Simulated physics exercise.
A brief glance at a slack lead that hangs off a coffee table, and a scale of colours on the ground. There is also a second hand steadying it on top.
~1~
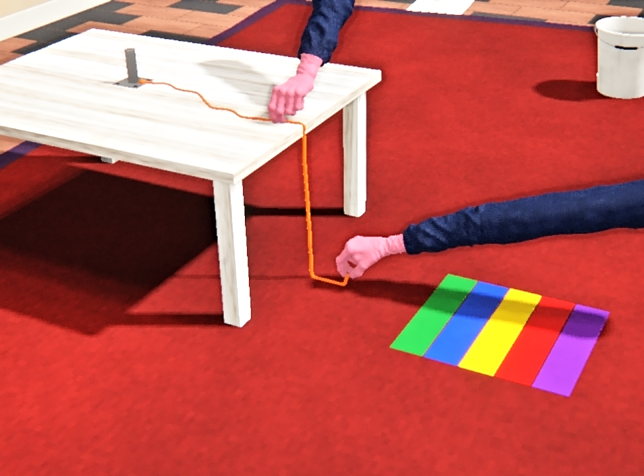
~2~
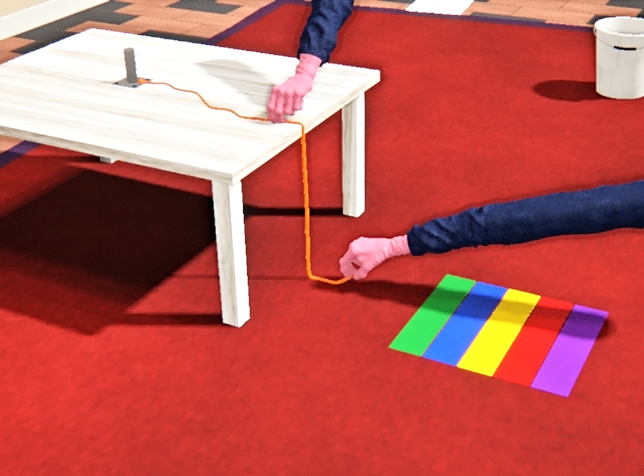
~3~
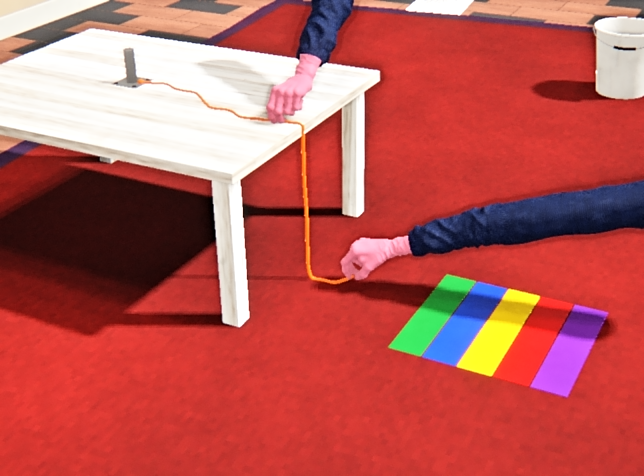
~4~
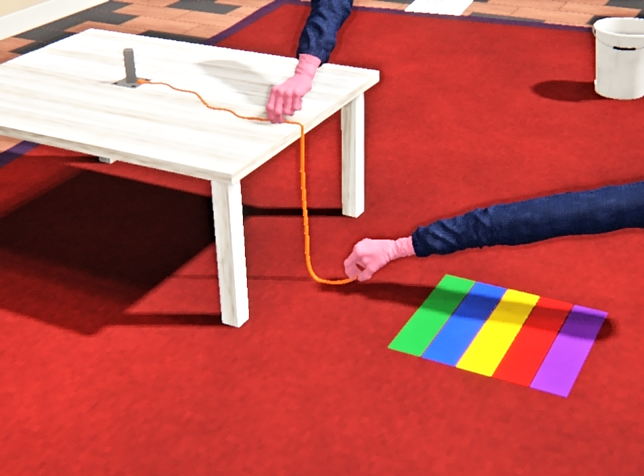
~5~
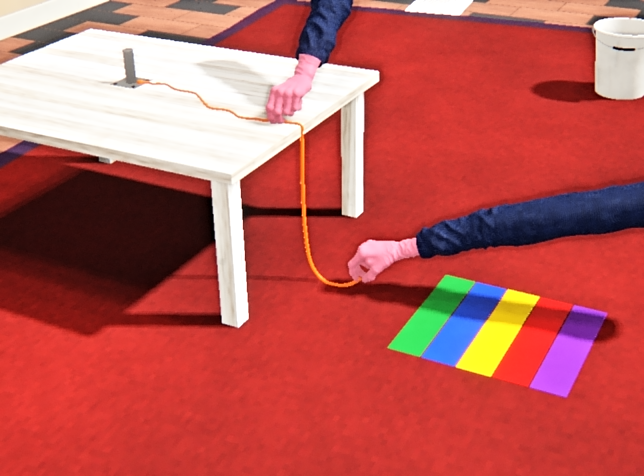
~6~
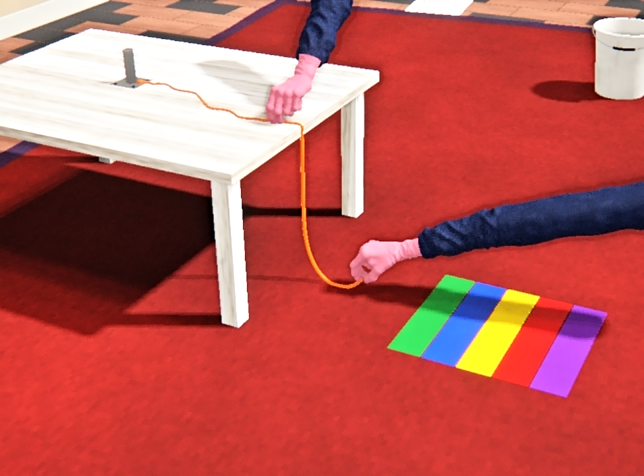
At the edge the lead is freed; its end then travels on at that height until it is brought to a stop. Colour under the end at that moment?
Blue.
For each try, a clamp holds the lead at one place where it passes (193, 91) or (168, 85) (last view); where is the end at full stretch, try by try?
Roughly (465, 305), then roughly (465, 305).
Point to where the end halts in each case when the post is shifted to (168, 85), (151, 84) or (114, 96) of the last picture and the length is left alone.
In order, near (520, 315), (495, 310) and (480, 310).
Early on, end near (406, 290); short of the strips.
Midway, end near (445, 300); over green.
At the end of the slack, end near (469, 305); over blue. It gets as far as the blue strip.
